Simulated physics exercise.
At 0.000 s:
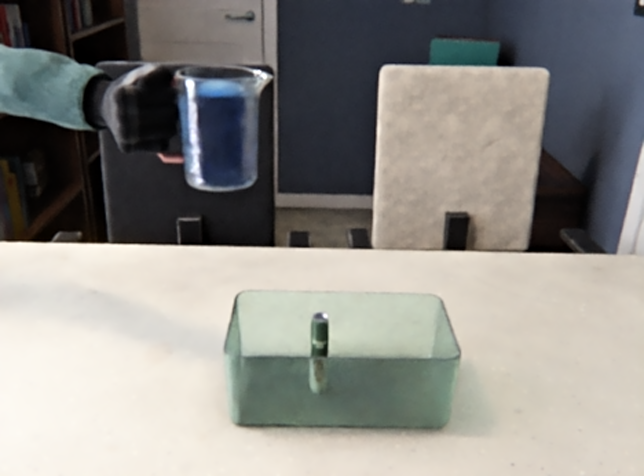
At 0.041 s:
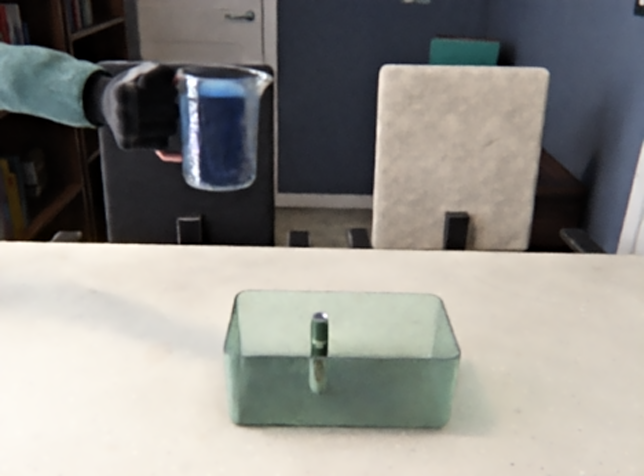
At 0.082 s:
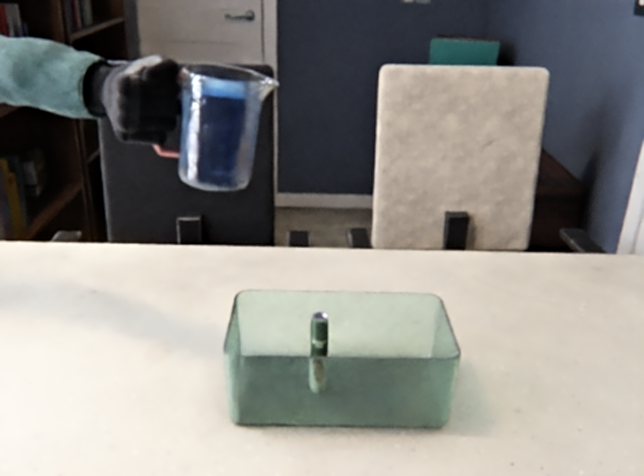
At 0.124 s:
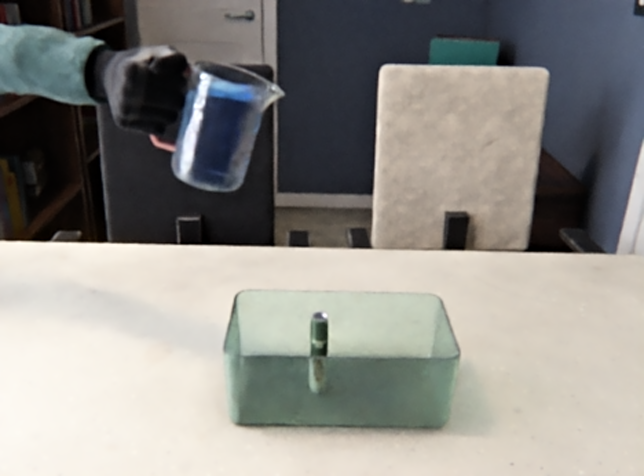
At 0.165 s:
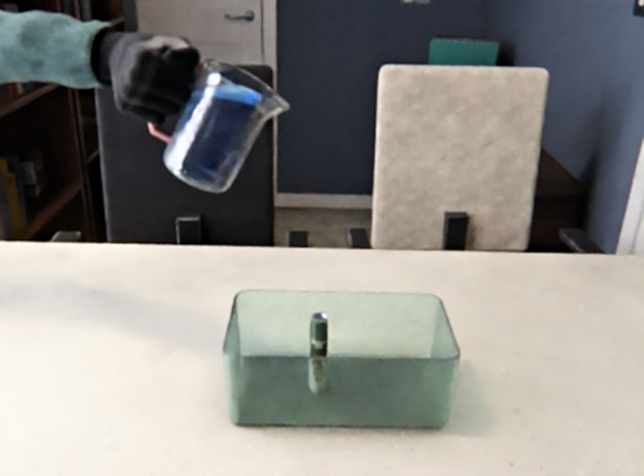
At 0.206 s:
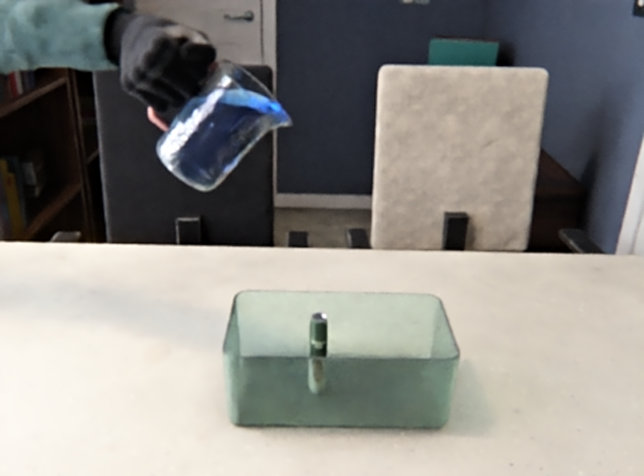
A clear jug of blue water, gripped by a black-gloved hand in a teal sleeve, is held at the upper left of a room with dark blue walls, seen from a fixed view across a pale table. Below, an empty, see-through green oblong basin holds a small, dark upright tin, with a black chair and a cream chair behind. The hand smoothly tilts the jug rightwards, barely at first, then markedly, as the water shifts towards its spout.
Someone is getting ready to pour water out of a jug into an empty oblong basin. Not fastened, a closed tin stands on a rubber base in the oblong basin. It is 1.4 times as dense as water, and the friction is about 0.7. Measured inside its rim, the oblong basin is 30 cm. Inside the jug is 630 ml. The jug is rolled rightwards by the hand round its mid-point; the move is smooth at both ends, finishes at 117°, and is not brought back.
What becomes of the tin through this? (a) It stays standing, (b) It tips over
Answer: A.
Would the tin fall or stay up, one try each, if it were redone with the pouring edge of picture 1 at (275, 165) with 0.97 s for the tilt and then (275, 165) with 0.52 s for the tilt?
In the first try it comes down; in the second it comes down.
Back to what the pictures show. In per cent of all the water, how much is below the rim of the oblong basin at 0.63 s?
Near 54 per cent of the total.
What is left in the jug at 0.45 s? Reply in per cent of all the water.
Close to 52 in a hundred.
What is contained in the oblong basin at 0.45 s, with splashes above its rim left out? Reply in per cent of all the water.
Close to 4 in a hundred.
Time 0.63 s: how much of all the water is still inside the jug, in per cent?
Share remaining: Approx. 10 %.
By 0.45 s the tilt is 112° and 51 per cent is still to pour; the tin stands where it began.
By 0.63 s the tilt is 117° and 9 per cent is still to pour; the tin stands where it began.
By 0.82 s the tilt is 117° and 0 per cent is still to pour; the tin stands where it began.
By 1.02 s the tilt is 117° and 0 per cent is still to pour; the tin stands where it began.
At rest the tin stands where it began.
